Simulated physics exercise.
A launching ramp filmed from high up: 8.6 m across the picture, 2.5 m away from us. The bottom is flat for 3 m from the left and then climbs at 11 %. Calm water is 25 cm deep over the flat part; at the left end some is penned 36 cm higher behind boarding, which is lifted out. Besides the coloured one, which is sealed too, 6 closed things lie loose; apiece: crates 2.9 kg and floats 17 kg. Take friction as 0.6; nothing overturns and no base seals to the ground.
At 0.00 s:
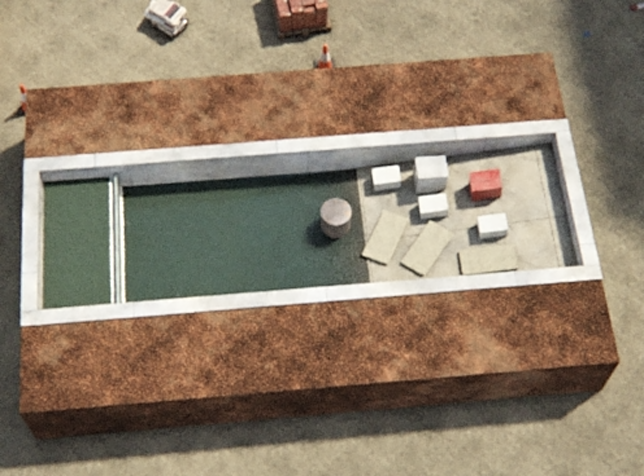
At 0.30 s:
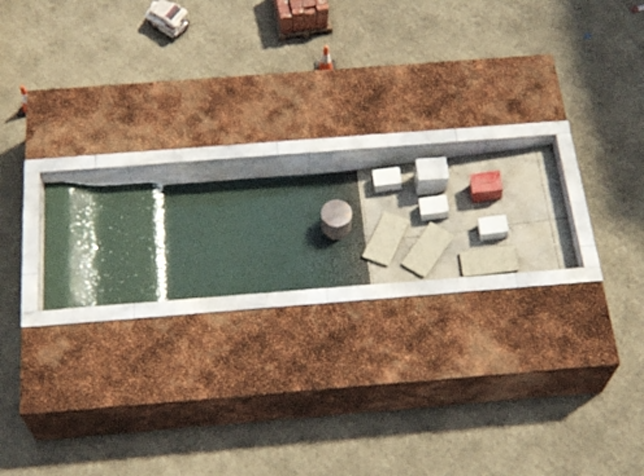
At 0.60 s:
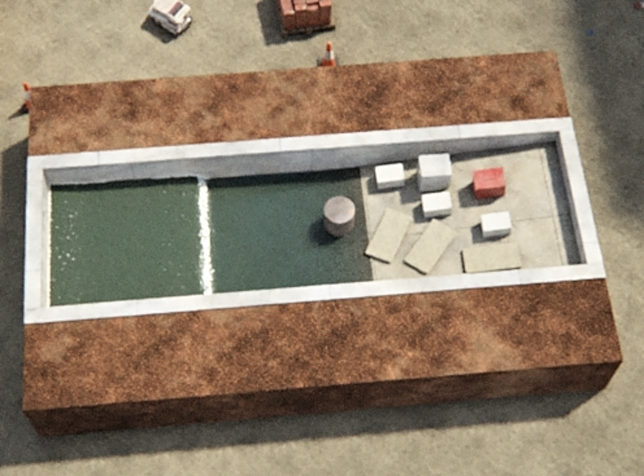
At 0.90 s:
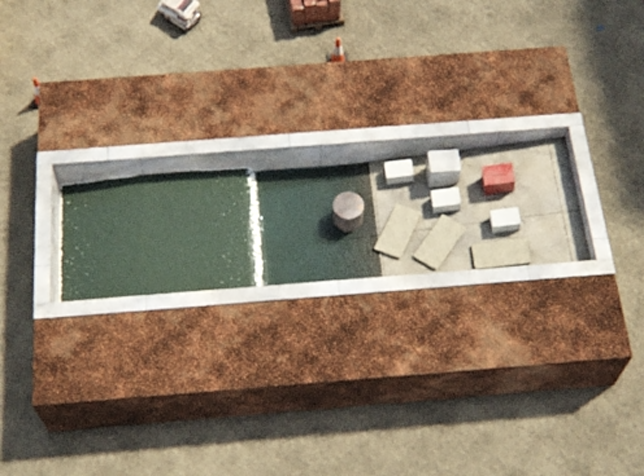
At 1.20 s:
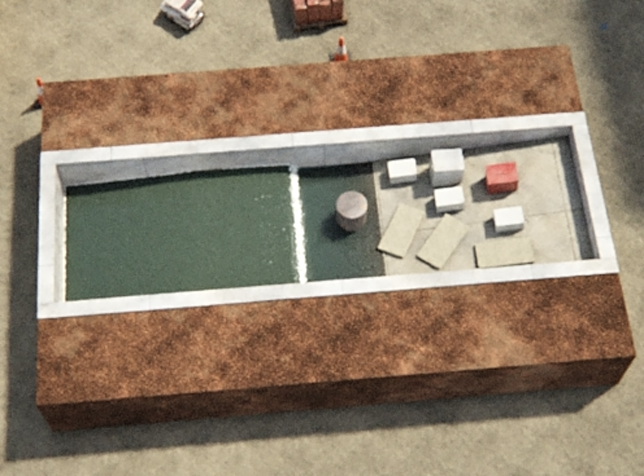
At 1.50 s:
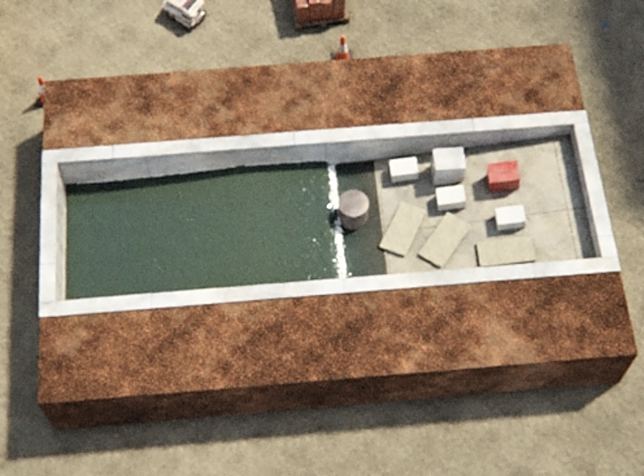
On a launching ramp seen from above, the boarding at the left was gone and a white line of water swept right across the calm pool to the round post, while the crates and red chest stayed still.
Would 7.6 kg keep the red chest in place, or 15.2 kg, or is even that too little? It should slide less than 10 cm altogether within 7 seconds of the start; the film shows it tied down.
Verdict: Only the larger load is enough.
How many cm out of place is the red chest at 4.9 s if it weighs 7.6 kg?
Roughly 10 cm.
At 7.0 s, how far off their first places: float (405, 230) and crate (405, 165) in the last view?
In that order: 250 cm, 250 cm.
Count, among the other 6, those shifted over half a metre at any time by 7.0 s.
I count 6.
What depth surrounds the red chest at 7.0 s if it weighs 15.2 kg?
Roughly 1 cm.
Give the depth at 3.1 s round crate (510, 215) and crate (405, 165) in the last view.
Roughly 1 and 14 cm.
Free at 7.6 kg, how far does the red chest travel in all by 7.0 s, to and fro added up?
About 100 cm.
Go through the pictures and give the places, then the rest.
The first frame shows the red chest at (488, 180) rests on the ground; water covers 12.6 m2; 0 of 7 have shifted.
The second frame shows the red chest at (489, 181) rests on the ground; 12.6 m2 under water; 0 of 7 have shifted.
The third frame shows the red chest at (492, 178) rests on the ground; 12.6 m2 under water; 0 of 7 have shifted.
The fourth frame shows the red chest at (501, 174) rests on the ground; 12.6 m2 under water; 0 of 7 have shifted.
The fifth frame shows the red chest at (504, 173), on the bottom; 12.6 m2 under water; 0 of 7 have shifted.
The sixth frame shows the red chest at (506, 171), on the bottom; 12.6 m2 under water; 0 of 7 have shifted.
After 2.1 s the red chest would be 0 cm from its start with 7.6 kg and 0 cm from its start with 15.2 kg; 0 cm of water round it then.
After 3.1 s the red chest would be 0 cm from its start with 7.6 kg and 0 cm from its start with 15.2 kg; 2 cm of water round it then.
After 4.9 s the red chest would be 13 cm from its start with 7.6 kg and 0 cm from its start with 15.2 kg; 4 cm of water round it then.
After 7.0 s the red chest would be 53 cm from its start with 7.6 kg and 0 cm from its start with 15.2 kg; 1 cm of water round it then.
